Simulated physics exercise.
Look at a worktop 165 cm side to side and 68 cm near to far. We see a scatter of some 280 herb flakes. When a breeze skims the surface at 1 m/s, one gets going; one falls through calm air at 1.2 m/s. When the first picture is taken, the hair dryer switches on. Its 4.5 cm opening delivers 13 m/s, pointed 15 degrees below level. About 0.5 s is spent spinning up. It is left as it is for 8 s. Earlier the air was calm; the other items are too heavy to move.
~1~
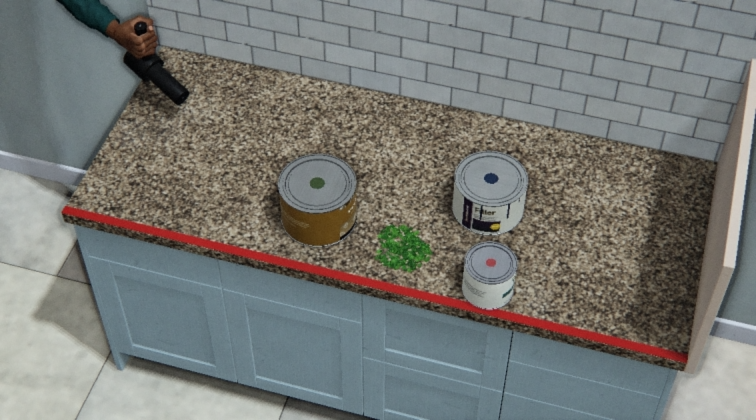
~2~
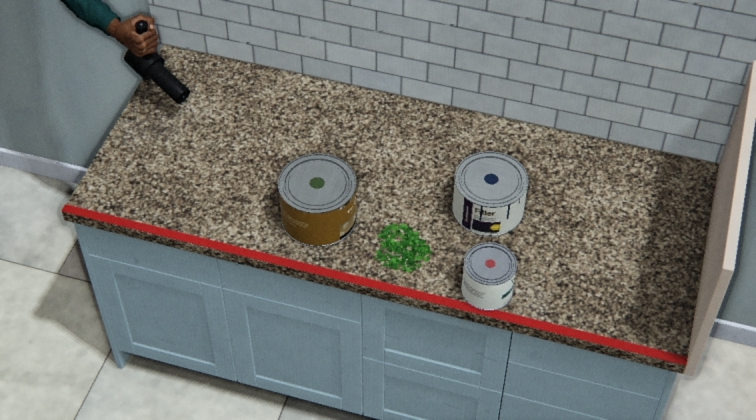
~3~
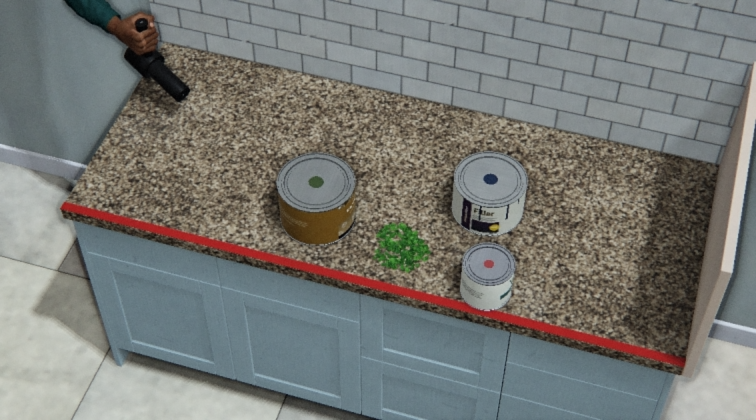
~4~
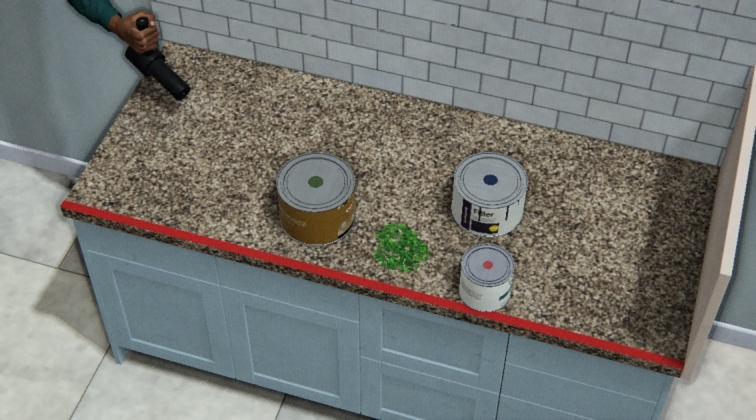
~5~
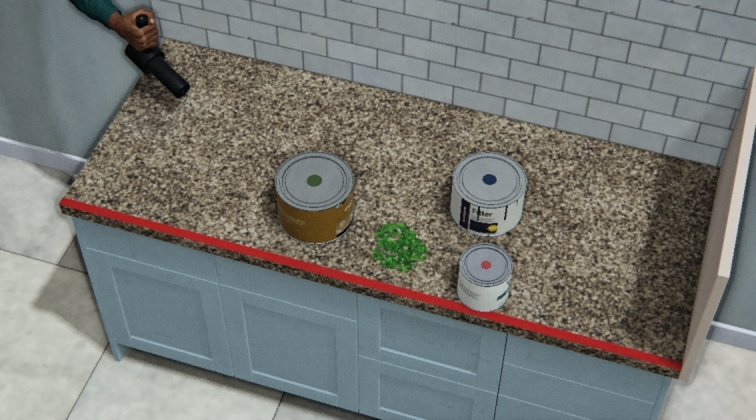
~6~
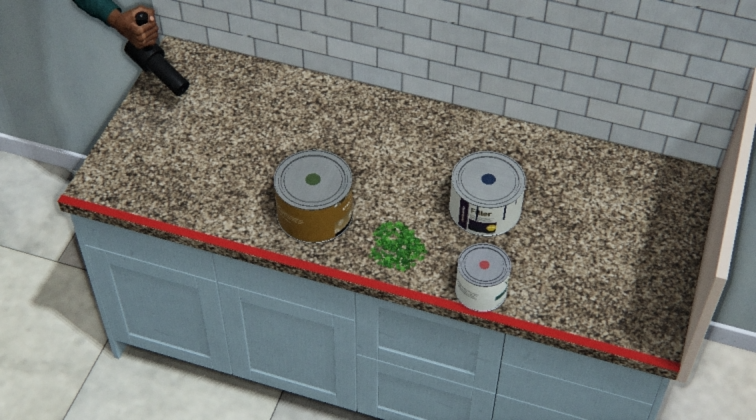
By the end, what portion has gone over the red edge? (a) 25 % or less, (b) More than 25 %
a, 25 % or less.
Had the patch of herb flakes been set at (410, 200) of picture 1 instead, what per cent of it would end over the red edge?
Share at the end: Near 5 %.
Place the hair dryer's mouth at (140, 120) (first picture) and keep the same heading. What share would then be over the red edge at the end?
In that case some 0 per cent.
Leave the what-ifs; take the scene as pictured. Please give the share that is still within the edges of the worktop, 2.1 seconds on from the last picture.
I'd put it near 100 per cent at that time.
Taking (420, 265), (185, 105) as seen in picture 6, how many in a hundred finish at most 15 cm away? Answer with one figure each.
First spot about 80 %, second about 0 %.
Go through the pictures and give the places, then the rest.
In the first picture, the middle of the herb flakes is near (404, 248), none has stirred yet and the mouth of the hair dryer is at (183, 98).
In the second picture, the middle of the herb flakes is near (405, 246), none has stirred yet and the red edge is centred on (358, 285).
In the third picture, the middle of the herb flakes is near (403, 246), none has stirred yet, the top of a large tin is at (316, 182) and the top of a tin is at (489, 264).
In the fourth picture, the middle of the herb flakes is near (403, 246) and none has stirred yet.
In the fifth picture, the middle of the herb flakes is near (401, 245) and none has stirred yet.
In the sixth picture, the middle of the herb flakes is near (400, 244) and none has stirred yet.
Then, 1.2 s after the last picture the count stands so, 0 % are over the red edge; the middle of those still in play is near (402, 250).
Then, 2.1 s after the last picture the count stands so, 1 % are over the red edge; the middle of those still in play is near (402, 250).
Then, 4.0 s after the last picture the count stands so, 3 % are over the red edge; the middle of those still in play is near (403, 251).
Then, 7.6 s after the last picture, at the end, 6 % are over the red edge; the middle of those still in play is near (401, 253).
